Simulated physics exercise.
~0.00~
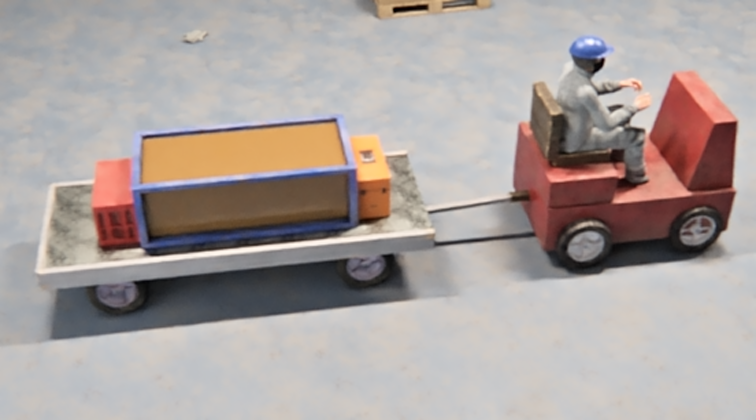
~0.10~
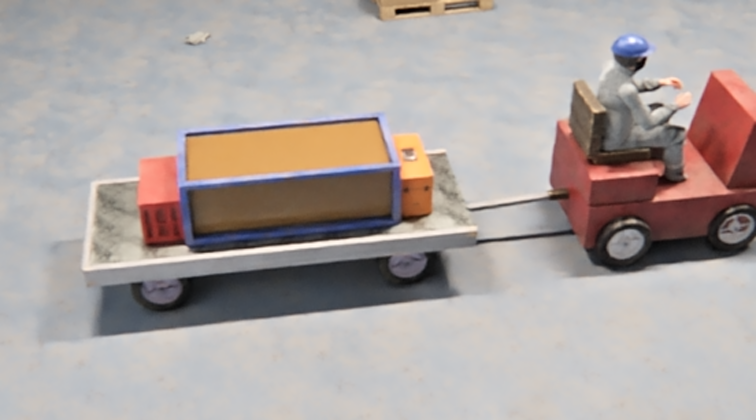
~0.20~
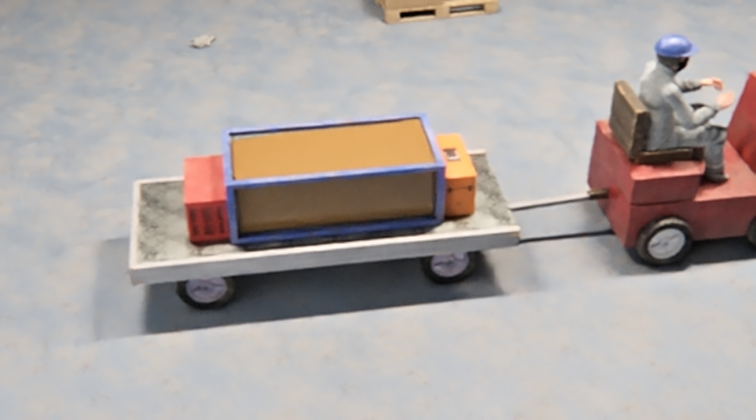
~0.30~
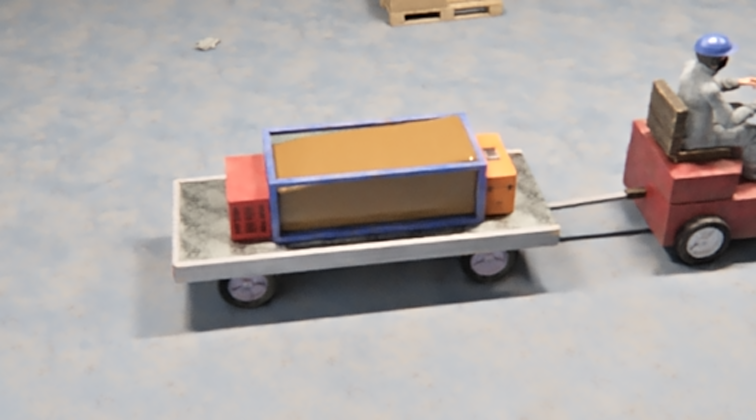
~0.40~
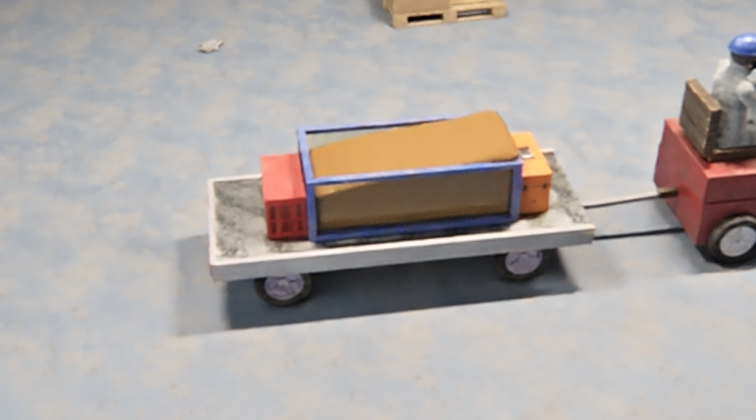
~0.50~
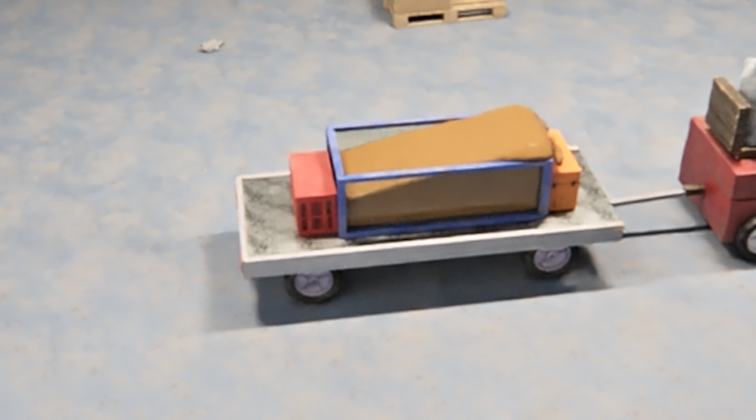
A red tractor with a blue-helmeted driver seated at the wheel tows a flat trailer to the right across a mottled blue-grey floor, seen from a fixed, raised side view. The trailer carries an open, blue-framed clear tank of muddy brown water between a red crate behind and an orange toolbox in front. The tractor rolls partly out of view as the water, flat at first, climbs towards the tank's front.
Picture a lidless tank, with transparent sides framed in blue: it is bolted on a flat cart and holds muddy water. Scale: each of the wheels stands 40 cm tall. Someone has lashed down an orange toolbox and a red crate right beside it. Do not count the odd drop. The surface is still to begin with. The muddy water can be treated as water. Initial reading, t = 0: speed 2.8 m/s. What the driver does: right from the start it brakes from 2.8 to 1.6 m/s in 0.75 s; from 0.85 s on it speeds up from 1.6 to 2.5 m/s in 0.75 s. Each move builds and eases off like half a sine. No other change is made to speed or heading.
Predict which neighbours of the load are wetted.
Well, the orange toolbox is hit by the liquid and the red crate is hit by the liquid.
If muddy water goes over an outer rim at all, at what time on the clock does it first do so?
Looks like it happens close to 0.6 s in.
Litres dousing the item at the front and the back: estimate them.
I'd say near 31 and 28 litres, in that order.
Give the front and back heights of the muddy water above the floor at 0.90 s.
Around 54 cm toward the front, with 24 cm behind.
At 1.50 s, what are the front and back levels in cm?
Front 18 cm, back 66 cm.
After 0.90 s front 54 cm, middle 36 cm, back 24 cm above the floor; the loss stands at 7 per cent, over the front.
After 1.50 s front 18 cm, middle 27 cm, back 67 cm above the floor; the loss stands at 11 per cent, over the front.
After 2.10 s front 28 cm, middle 31 cm, back 34 cm above the floor; the loss stands at 22 per cent, over the back and the front.
After 4.59 s the loss stands at 28 per cent, over the front and the back; the orange toolbox has caught 31 litres and the red crate 28 litres.
